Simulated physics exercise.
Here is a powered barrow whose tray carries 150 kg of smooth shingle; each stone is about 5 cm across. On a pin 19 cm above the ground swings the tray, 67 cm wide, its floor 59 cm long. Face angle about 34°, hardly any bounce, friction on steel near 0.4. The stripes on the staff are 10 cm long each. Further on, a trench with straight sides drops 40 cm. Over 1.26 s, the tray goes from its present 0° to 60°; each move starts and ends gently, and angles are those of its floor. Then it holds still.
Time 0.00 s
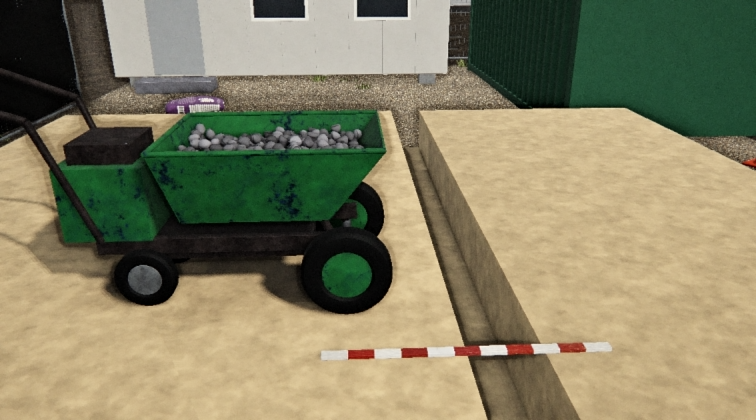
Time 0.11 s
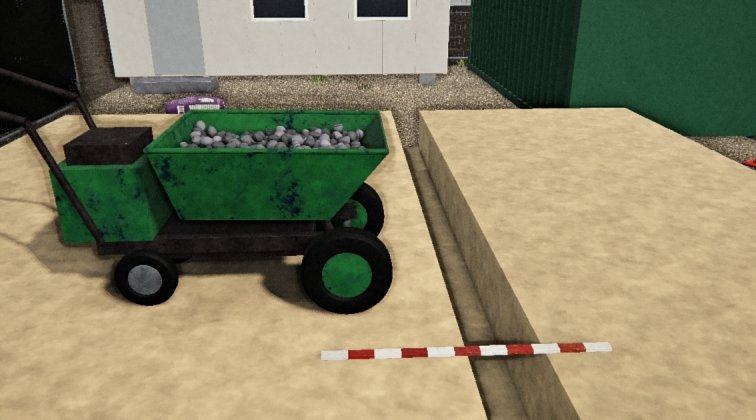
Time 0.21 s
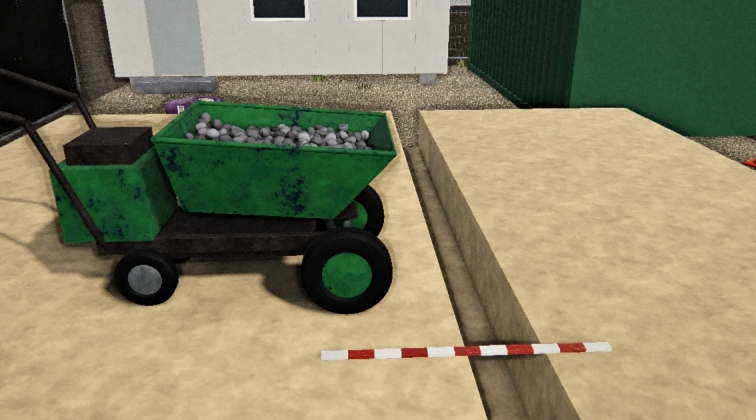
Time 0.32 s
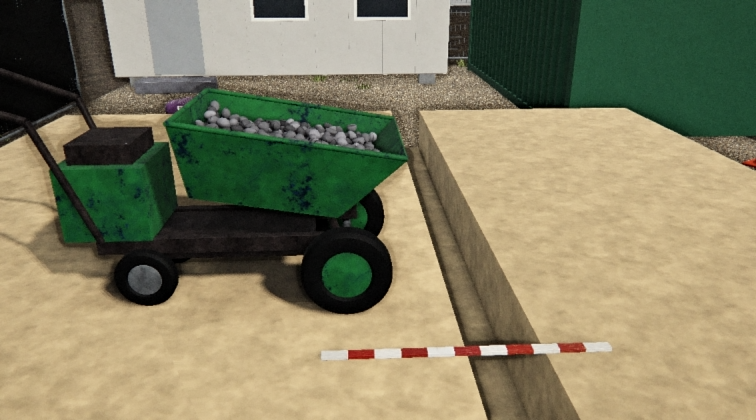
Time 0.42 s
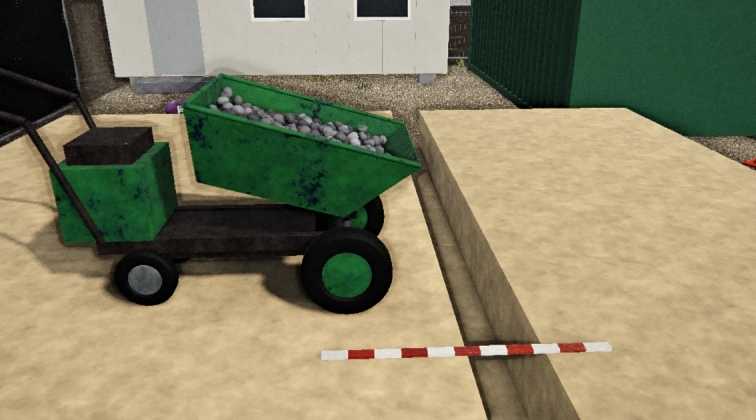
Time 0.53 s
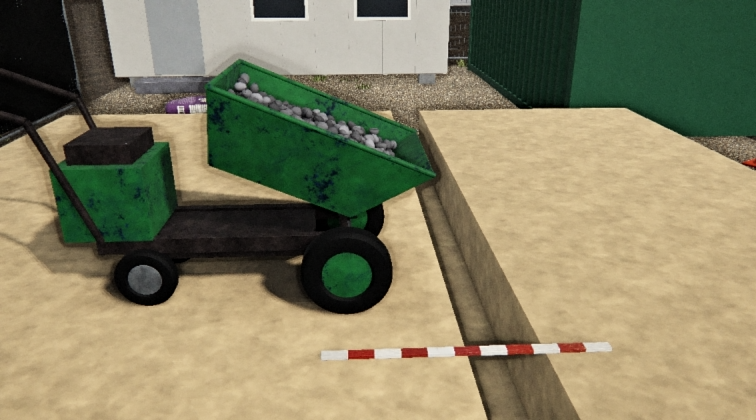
The green tray of a small wheeled barrow, loaded with grey rounded stones, sits level beside a straight-sided trench. Its left end then rises steadily while its right lip lowers and reaches over the trench edge, leaving the tray slanted down to the right with the stones still inside.
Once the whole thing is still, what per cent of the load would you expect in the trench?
I would expect about 52 per cent.
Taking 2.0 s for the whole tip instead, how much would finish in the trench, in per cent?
With that timing, about 60 per cent.
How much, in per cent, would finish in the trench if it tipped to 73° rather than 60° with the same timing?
It would come to about 50 percent.
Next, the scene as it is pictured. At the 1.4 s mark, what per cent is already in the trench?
Close to 15 per cent has got there by then.
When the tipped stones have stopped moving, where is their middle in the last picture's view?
I'd put it close to (491, 320).
After 0.9 s the floor is at 50°; 100 % in the tray; the foremost stones are at (451, 195).
After 1.4 s the floor is at 60°; 77 % in the tray, 14 % in the trench, 9 % past the trench; the foremost stones are at (552, 279).
After 1.7 s the floor is at 60°; 45 % in the tray, 22 % in the trench, 33 % past the trench; the foremost stones are at (636, 275).
After 3.7 s the floor is at 60°; 14 % in the tray, 52 % in the trench, 34 % past the trench; the foremost stones are at (686, 261).
